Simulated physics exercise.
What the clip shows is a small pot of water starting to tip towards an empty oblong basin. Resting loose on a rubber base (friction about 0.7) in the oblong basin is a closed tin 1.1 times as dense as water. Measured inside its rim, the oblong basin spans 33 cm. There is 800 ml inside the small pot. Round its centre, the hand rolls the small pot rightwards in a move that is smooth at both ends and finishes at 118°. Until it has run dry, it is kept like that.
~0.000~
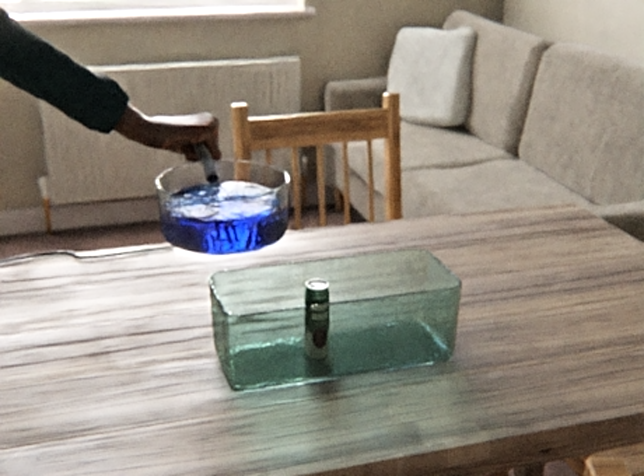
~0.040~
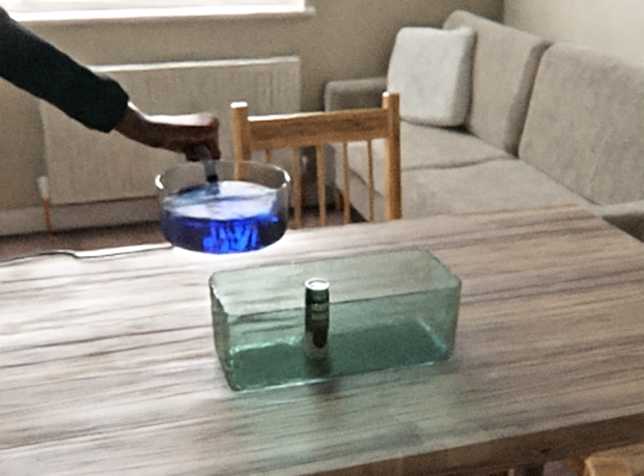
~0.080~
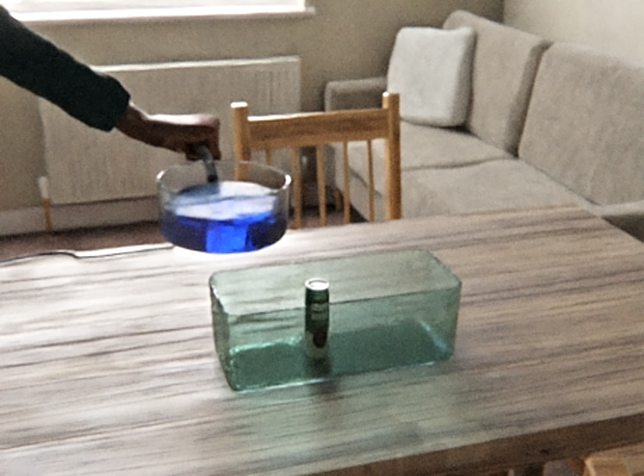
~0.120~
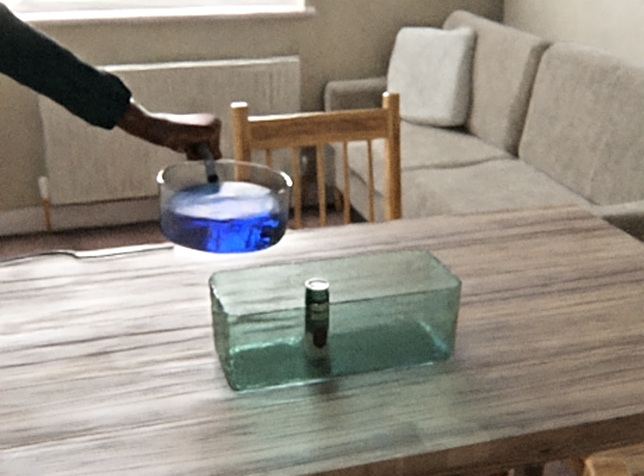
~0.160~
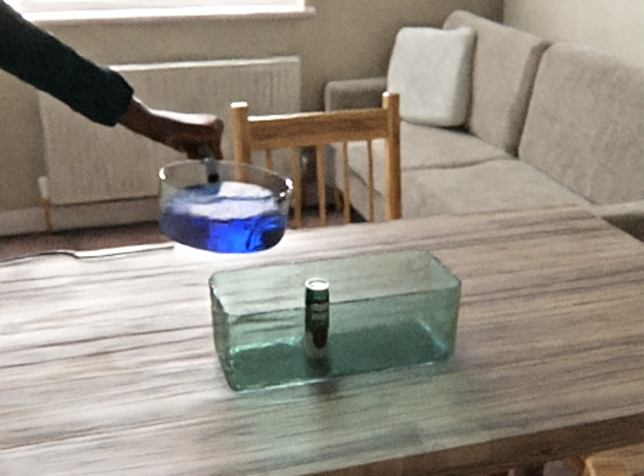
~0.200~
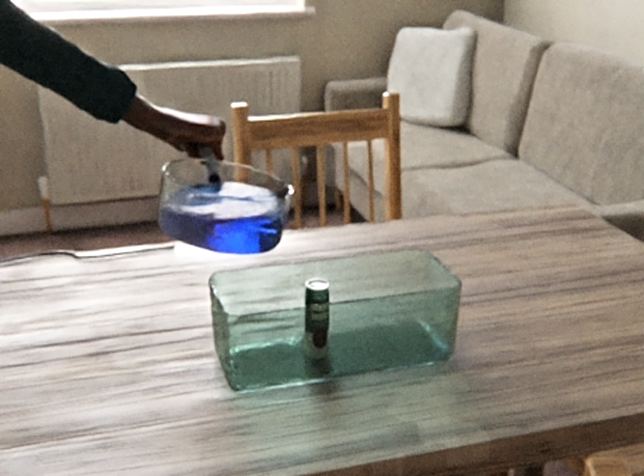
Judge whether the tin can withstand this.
It withstands it and stays upright.
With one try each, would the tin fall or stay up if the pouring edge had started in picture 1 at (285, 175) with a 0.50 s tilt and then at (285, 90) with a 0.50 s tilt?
The tin overturns the first time and overturns the second time.
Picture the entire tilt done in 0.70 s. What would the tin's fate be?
After the tilt, the tin has tipped over.
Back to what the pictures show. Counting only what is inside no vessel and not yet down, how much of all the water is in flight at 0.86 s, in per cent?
About 5 per cent.
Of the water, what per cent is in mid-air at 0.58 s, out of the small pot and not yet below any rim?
At that moment, about 40 percent.
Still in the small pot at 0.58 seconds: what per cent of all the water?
46 %.
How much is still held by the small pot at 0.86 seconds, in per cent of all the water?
I reckon near 5 per cent still sits there.
By 0.58 s the tilt is 78° and 45 per cent is still to pour; the tin stands where it began.
By 0.86 s the tilt is 115° and 5 per cent is still to pour; the tin stands where it began.
By 1.14 s the tilt is 118° and 0 per cent is still to pour; the tin stands where it began.
By 1.46 s the tilt is 118° and 0 per cent is still to pour; the tin stands where it began.
At rest the tin stands where it began.
